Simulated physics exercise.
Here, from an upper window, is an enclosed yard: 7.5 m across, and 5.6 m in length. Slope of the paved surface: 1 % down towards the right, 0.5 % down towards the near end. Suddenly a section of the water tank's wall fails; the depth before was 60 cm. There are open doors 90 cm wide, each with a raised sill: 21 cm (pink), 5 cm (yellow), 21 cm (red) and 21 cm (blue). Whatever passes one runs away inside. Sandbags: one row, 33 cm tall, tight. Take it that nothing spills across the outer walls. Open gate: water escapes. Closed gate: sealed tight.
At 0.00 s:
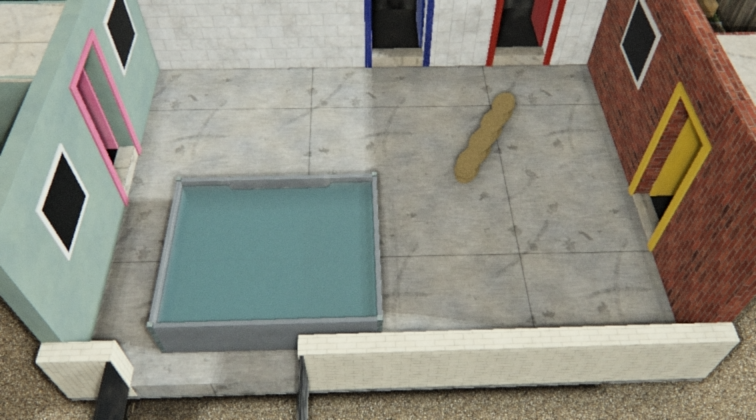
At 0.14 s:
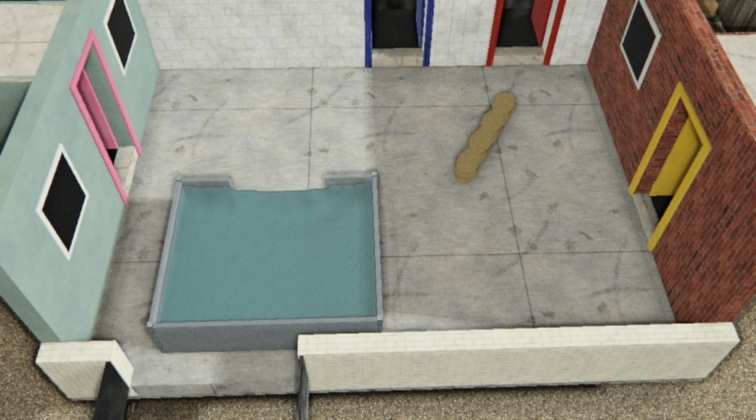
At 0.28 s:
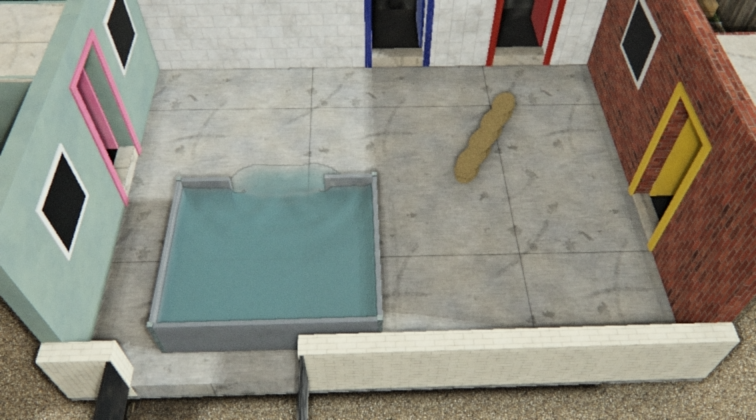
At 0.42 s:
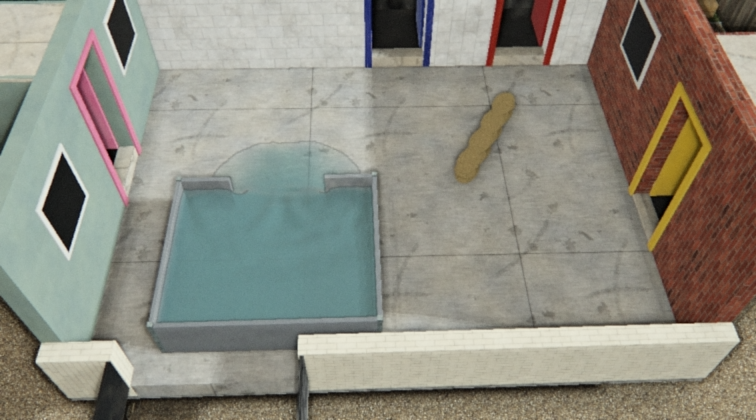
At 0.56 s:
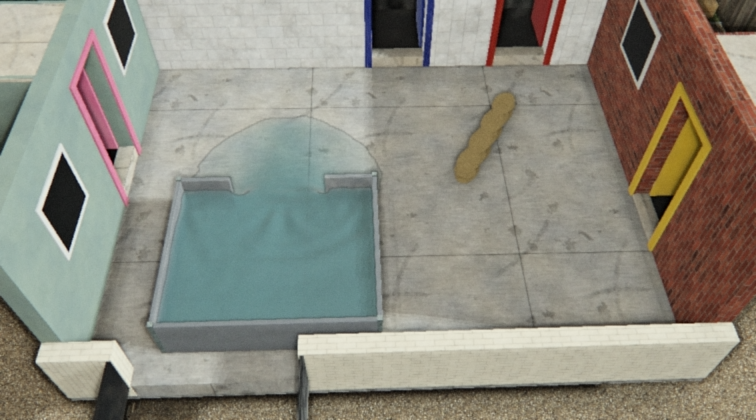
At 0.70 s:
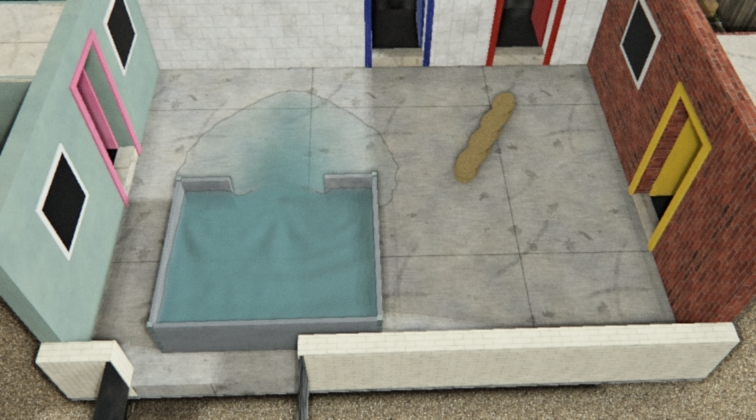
A large grey-rimmed tank of blue-green water sits on the left of a paved grey yard, seen from high above, with a pale green wall and pink doorway at left and a brick wall with a yellow doorway at right. Blue and red doorways line the white back wall, near a lumpy tan strip. The tank's far side opens in the middle, and water pours out, fanning across the paving toward the back wall.
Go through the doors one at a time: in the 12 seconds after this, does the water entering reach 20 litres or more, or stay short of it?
In the end at the pink door the inflow will be within bounds; at the yellow door the inflow will be within bounds; at the red door the inflow will be within bounds; at the blue door the inflow will be within bounds.
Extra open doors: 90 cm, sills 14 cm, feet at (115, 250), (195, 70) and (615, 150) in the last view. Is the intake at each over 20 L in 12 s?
Well, the first is on the low side, the second is on the high side, and the third is on the low side.
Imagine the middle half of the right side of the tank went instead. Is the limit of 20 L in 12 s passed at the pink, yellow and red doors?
At pink the amount is beneath the mark, at yellow it is higher than the mark, and at red it is beneath the mark.
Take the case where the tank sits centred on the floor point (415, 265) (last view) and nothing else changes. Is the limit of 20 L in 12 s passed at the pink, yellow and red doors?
Measured against that limit, pink comes out short of it, yellow beyond it and red short of it.
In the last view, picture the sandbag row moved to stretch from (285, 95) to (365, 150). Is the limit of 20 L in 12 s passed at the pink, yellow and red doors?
Doors: Pink stays under / yellow exceeds / red stays under.
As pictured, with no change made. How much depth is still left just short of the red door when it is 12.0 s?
Some 10.0 centimetres of depth.
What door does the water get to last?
Looks like the yellow door.
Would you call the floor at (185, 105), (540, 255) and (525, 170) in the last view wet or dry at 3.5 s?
Going in order, covered, then clear, then clear.
After 1.4 s water covers 30 % of the floor and is deepest (36 cm) near (286, 204); pink door not reached, yellow door not reached, red door not reached, blue door not reached.
After 2.2 s water covers 35 % of the floor and is deepest (42 cm) near (171, 69); pink door 1 cm at the sill, 0 L in, yellow door not reached, red door not reached, blue door 21 cm at the sill, 0 L in.
After 3.5 s water covers 45 % of the floor and is deepest (27 cm) near (243, 68); pink door 9 cm at the sill, 0 L in, yellow door not reached, red door 8 cm at the sill, 0 L in, blue door 16 cm at the sill, 1 L in.
After 7.0 s water covers 90 % of the floor and is deepest (24 cm) near (578, 64); pink door 6 cm at the sill, 0 L in, yellow door 5 cm at the sill, 0 L in, red door 15 cm at the sill, 0 L in, blue door 10 cm at the sill, 1 L in.
After 12.0 s water covers 95 % of the floor and is deepest (14 cm) near (588, 92); pink door 6 cm at the sill, 0 L in, yellow door 5 cm at the sill, 0 L in, red door 10 cm at the sill, 0 L in, blue door 7 cm at the sill, 1 L in.
